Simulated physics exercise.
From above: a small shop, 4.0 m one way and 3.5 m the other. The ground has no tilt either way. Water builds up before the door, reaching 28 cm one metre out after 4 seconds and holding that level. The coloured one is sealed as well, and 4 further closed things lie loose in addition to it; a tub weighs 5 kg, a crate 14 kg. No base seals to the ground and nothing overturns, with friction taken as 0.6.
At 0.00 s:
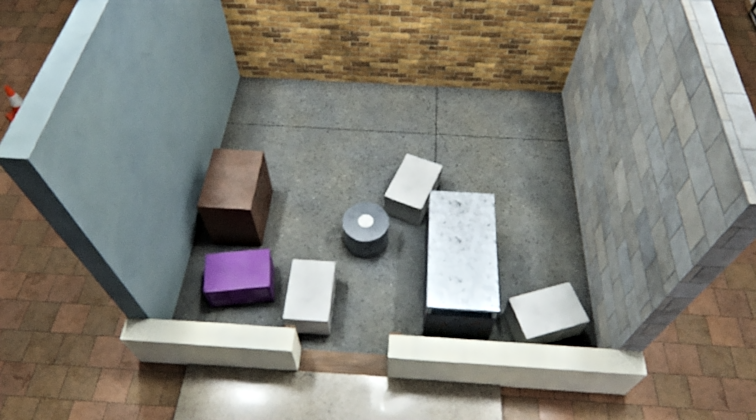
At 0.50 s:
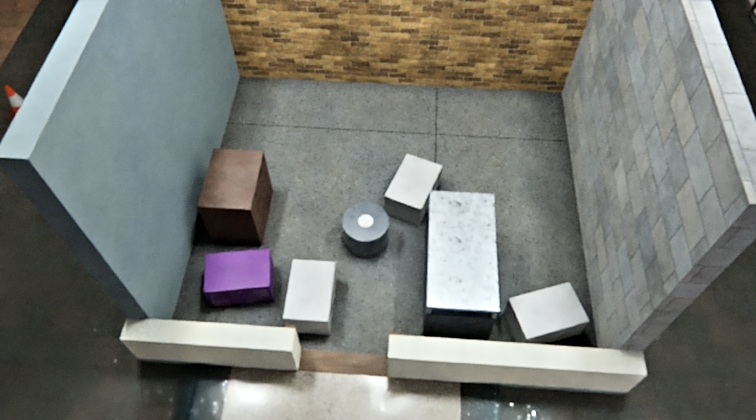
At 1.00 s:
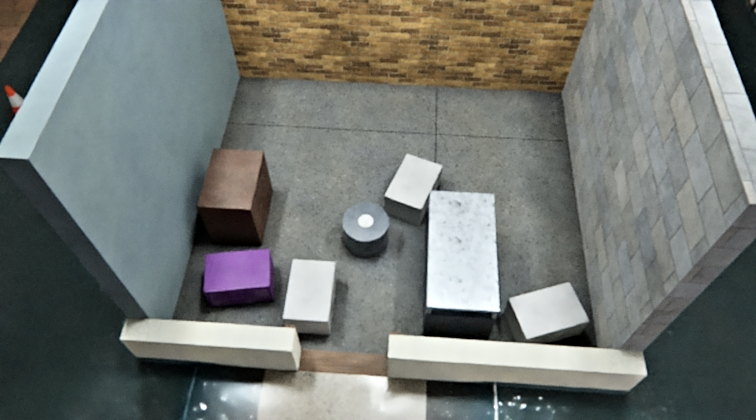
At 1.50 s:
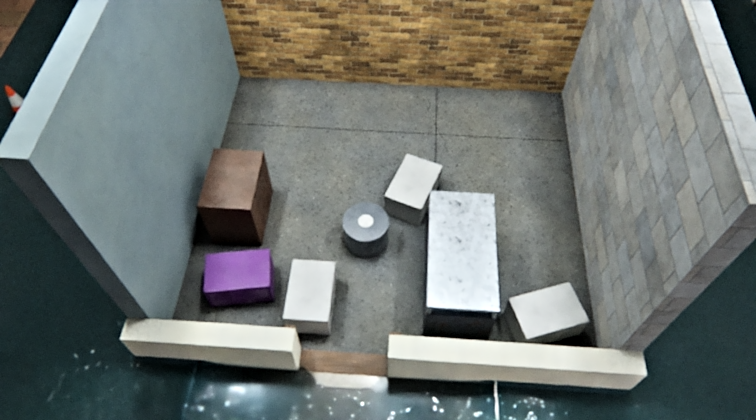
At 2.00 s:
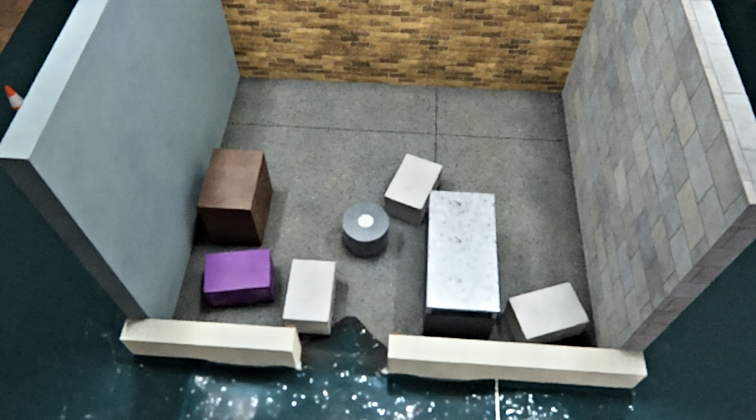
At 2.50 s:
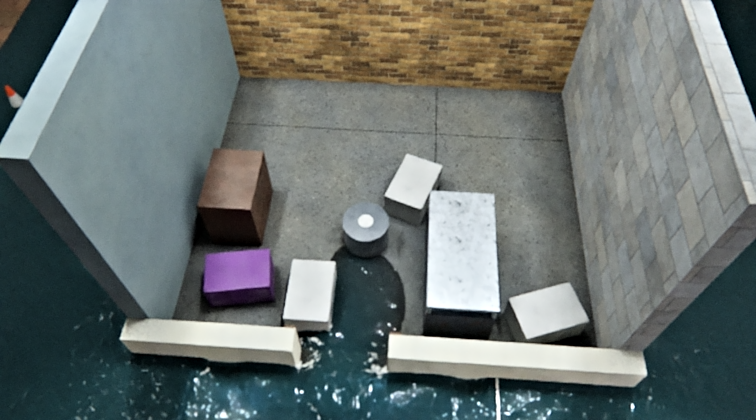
In the video, seen from above, dark water spreads across the tiled ground outside a small walled room, covers the pale path, then enters through the front gap onto the grey floor, while the purple crate and other objects inside stay still.
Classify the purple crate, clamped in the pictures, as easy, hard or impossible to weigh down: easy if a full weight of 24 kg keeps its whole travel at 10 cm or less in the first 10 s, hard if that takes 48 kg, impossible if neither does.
Easy.
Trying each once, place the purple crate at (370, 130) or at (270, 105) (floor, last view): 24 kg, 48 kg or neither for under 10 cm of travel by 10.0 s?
Try by try, must use the heavier; must use the heavier.
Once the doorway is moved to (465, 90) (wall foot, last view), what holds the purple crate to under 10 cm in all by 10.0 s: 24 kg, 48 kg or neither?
Outcome - the heavier pick is required.
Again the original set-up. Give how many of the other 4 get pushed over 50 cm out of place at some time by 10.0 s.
Counting them up, I find 3.
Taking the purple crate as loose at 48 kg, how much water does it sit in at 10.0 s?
8 cm, roughly.
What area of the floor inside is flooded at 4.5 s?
Near 6.5 m2 in all.
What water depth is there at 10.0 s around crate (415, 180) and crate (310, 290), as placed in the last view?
5 and 12 cm.
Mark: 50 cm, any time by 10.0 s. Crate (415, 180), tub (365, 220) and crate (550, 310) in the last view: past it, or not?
Well, that's beyond half a metre, beyond half a metre, and below half a metre.
After 3.5 s the purple crate would be 0 cm from its start with 24 kg and 0 cm from its start with 48 kg; 1 cm of water round it then.
After 4.5 s the purple crate would be 0 cm from its start with 24 kg and 0 cm from its start with 48 kg; 3 cm of water round it then.
After 7.0 s the purple crate would be 0 cm from its start with 24 kg and 0 cm from its start with 48 kg; 5 cm of water round it then.
After 10.0 s the purple crate would be 0 cm from its start with 24 kg and 0 cm from its start with 48 kg; 8 cm of water round it then.
